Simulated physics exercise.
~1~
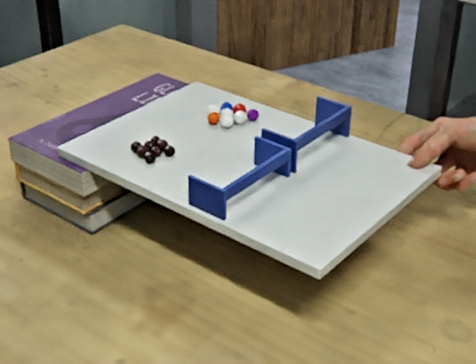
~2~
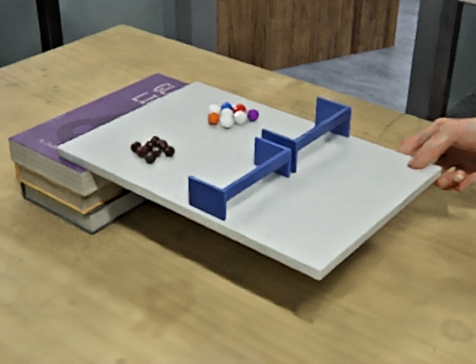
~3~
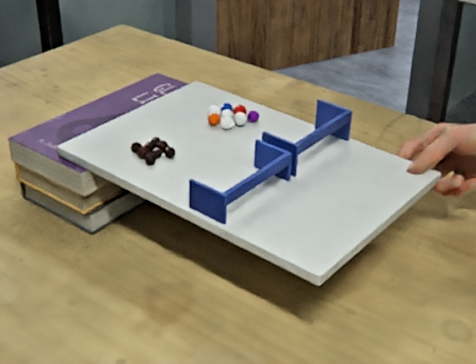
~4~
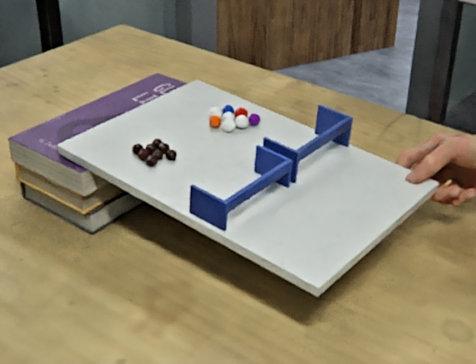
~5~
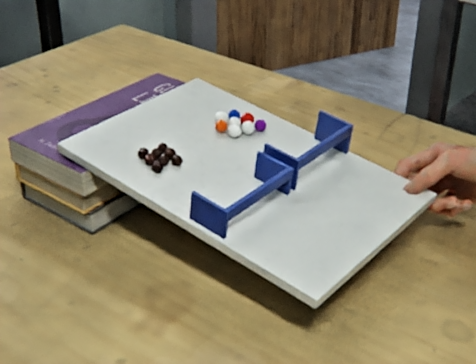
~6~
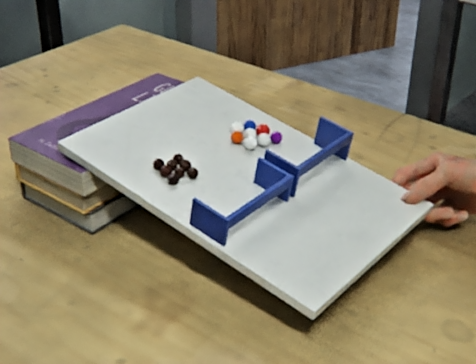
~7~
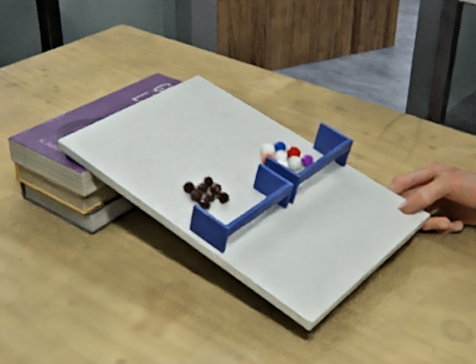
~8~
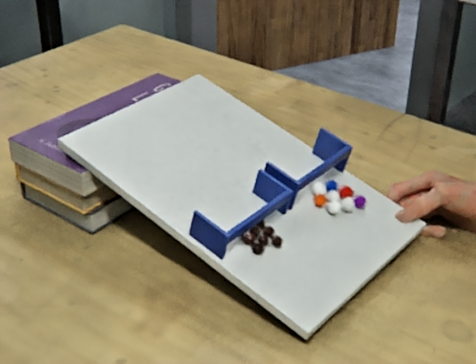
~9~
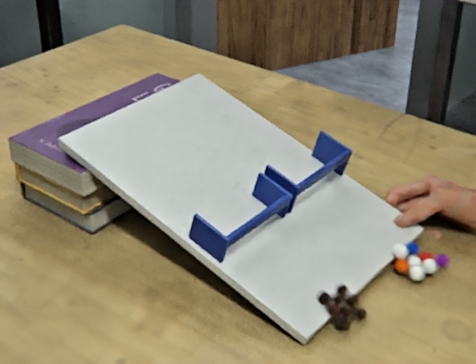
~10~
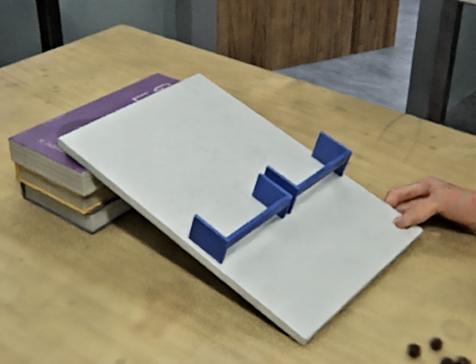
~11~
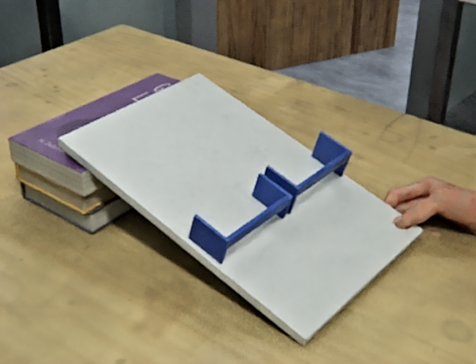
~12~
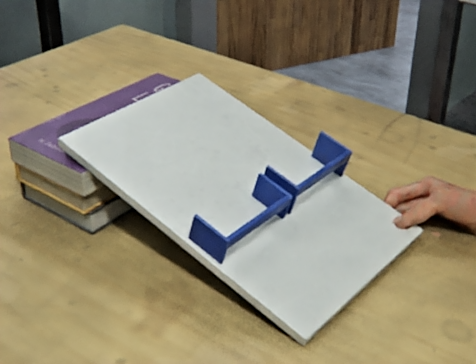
Dark balls and multicoloured balls rolling under blue gates and off a white board as a hand lowers its end, leaving it bare.
